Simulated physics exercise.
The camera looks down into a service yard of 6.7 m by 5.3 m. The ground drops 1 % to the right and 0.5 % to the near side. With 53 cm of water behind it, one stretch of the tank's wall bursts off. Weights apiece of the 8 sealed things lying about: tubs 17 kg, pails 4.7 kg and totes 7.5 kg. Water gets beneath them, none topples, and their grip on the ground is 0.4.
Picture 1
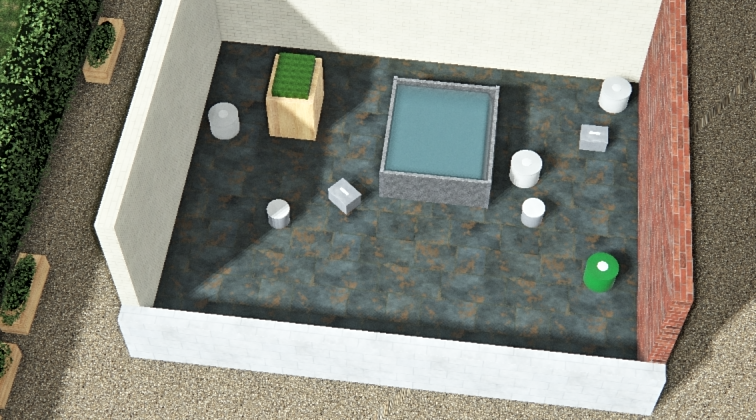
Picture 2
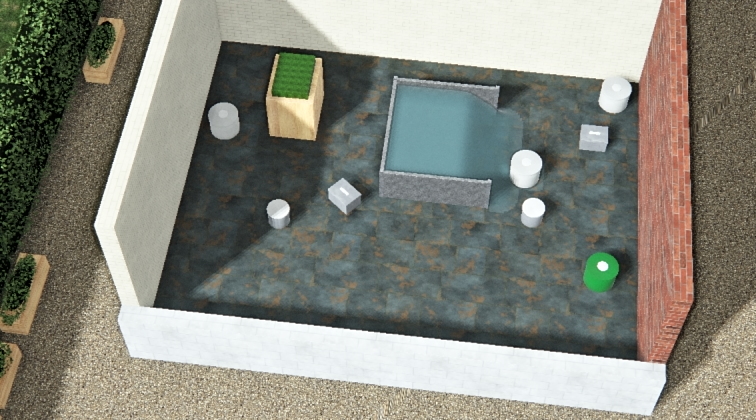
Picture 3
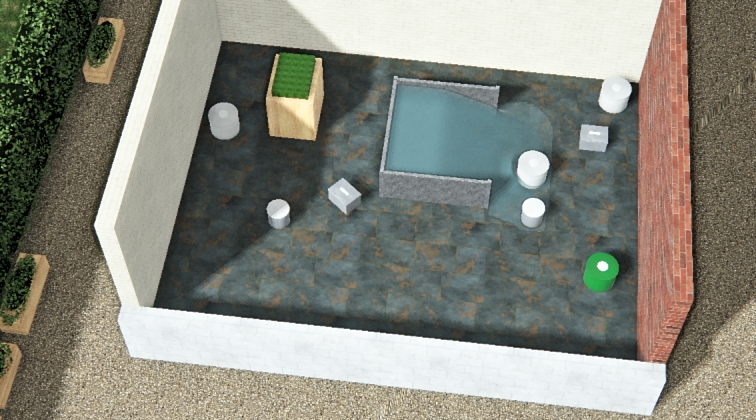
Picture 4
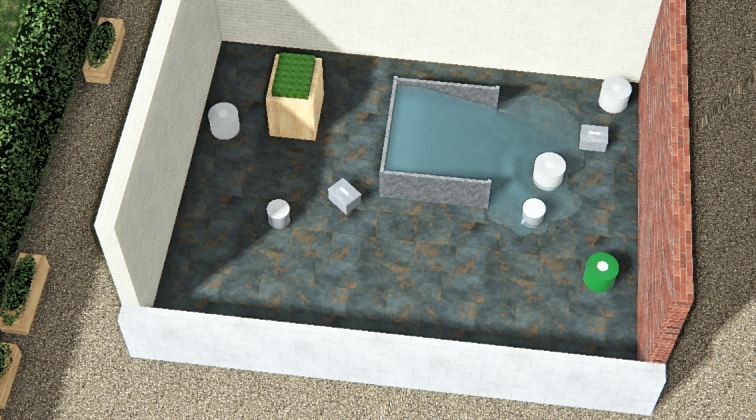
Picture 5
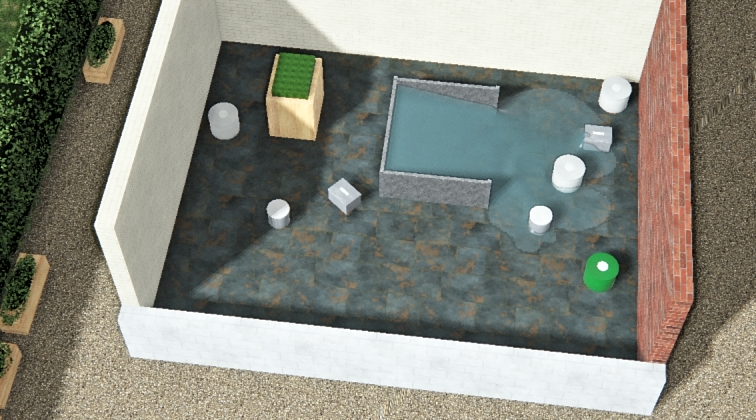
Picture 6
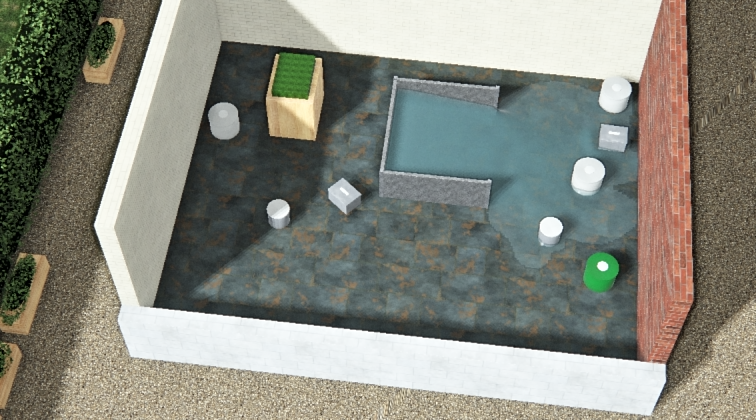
Water pours out of a stone-walled tank as its right side gives way, spreading across the dark paved floor of a walled yard. It pushes a large white pail rightward, then shifts a smaller pail and a grey tote near the brick wall, while the green tub stays in place.
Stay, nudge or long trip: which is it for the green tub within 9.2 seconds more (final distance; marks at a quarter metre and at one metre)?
The green tub gets carried off.
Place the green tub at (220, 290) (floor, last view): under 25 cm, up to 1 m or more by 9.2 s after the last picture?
It holds its place.
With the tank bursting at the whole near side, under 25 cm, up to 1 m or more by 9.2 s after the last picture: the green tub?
In that case the green tub is nudged along.
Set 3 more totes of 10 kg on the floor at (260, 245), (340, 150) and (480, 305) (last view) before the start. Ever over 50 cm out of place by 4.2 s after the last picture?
In turn: Less, under, less.
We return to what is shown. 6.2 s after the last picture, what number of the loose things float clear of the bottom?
At that moment 1.
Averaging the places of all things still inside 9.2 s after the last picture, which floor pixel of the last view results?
Around (368, 201).
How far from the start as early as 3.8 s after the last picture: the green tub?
Roughly 200 cm by then.
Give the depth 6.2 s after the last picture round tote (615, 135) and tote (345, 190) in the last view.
Roughly 8 and 2 cm.
Then, 1.2 s after the last picture the green tub is near (600, 279), 0.2 m from its start, aground; 3 afloat.
Then, 3.8 s after the last picture the green tub is near (481, 320), 1.9 m from its start, aground; 2 afloat.
Then, 6.2 s after the last picture the green tub is near (430, 310), 2.5 m from its start, aground; 1 afloat.
Then, 9.2 s after the last picture the green tub is near (430, 310), 2.5 m from its start, aground; 0 afloat.
